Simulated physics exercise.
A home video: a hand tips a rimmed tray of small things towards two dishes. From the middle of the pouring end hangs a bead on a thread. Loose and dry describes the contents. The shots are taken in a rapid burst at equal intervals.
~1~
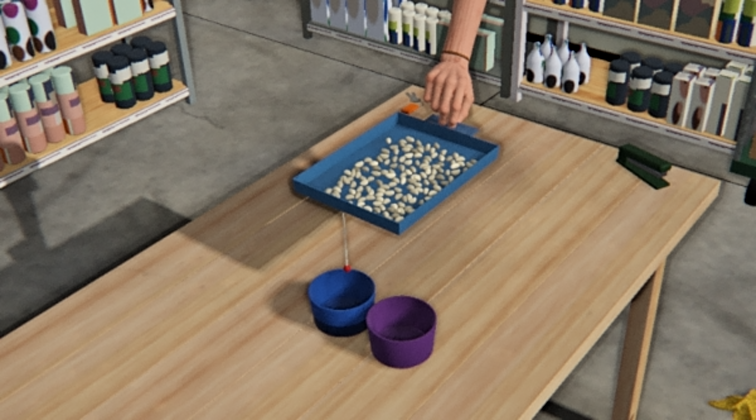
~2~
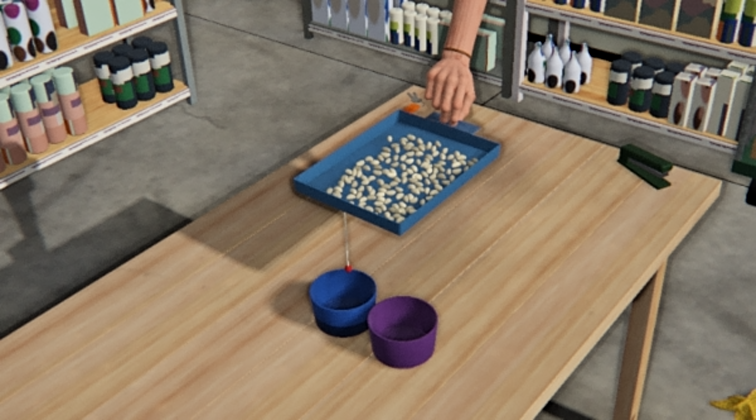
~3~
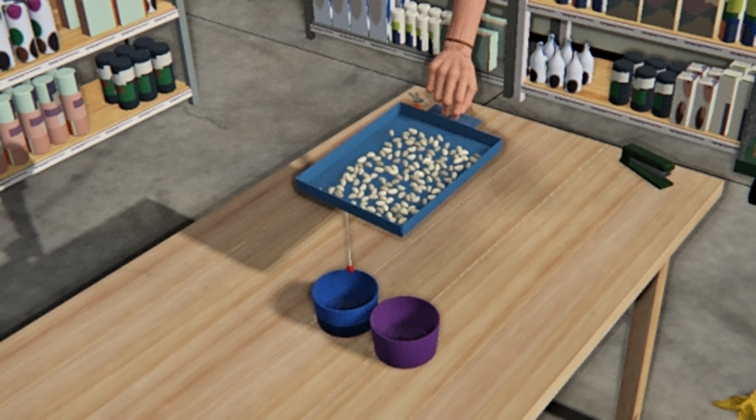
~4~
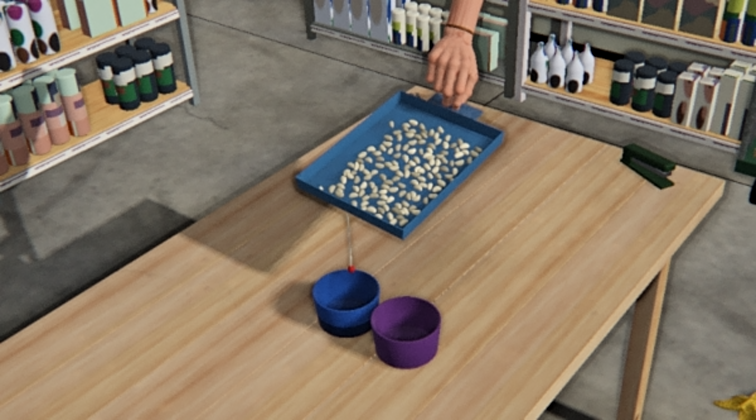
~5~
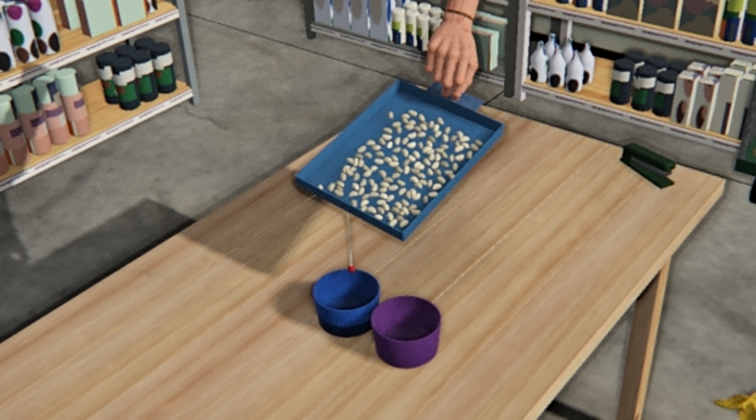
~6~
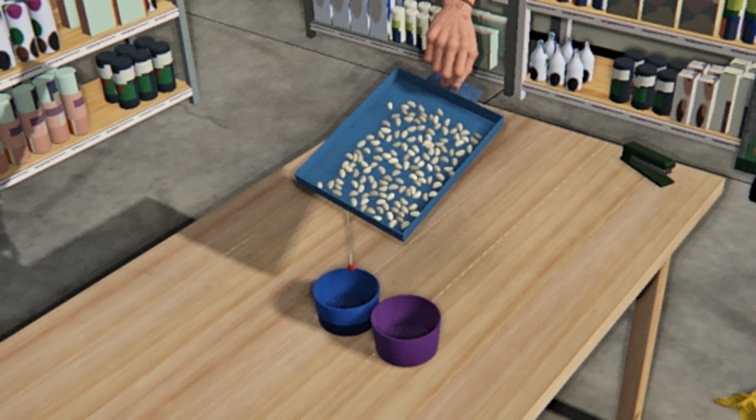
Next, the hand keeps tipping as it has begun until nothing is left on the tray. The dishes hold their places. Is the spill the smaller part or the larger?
The dishes catch most of the load.
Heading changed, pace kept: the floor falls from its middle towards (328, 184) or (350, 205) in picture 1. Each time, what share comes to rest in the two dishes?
About 0 and 40 percent.
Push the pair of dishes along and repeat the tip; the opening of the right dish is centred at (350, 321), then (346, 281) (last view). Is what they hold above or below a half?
Taking the tries in order: A minor share, followed by a minor share.
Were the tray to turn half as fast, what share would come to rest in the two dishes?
It would be some 80 in a hundred.
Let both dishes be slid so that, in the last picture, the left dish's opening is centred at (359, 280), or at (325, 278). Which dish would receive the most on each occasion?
The dish at right, then the dish at right.
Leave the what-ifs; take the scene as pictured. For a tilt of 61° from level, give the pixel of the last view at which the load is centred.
Near the pixel (391, 195).
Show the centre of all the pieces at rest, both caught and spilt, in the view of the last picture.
The centre settles at about (391, 331).
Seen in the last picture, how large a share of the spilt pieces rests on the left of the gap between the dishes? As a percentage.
Close to 20 per cent.
Shortly afterwards, tray tipped steeply; the whole lot on the tray.
Next, tray tipped right over; all but a few on the tray; a little in the right dish; only a few in the air.
Some moments later, tray tipped past a quarter turn; near half in the right dish; near a quarter in the left dish; near a quarter outside both.
In the end, tray tipped past a quarter turn; near half in the right dish; near a quarter in the left dish; near a quarter outside both.
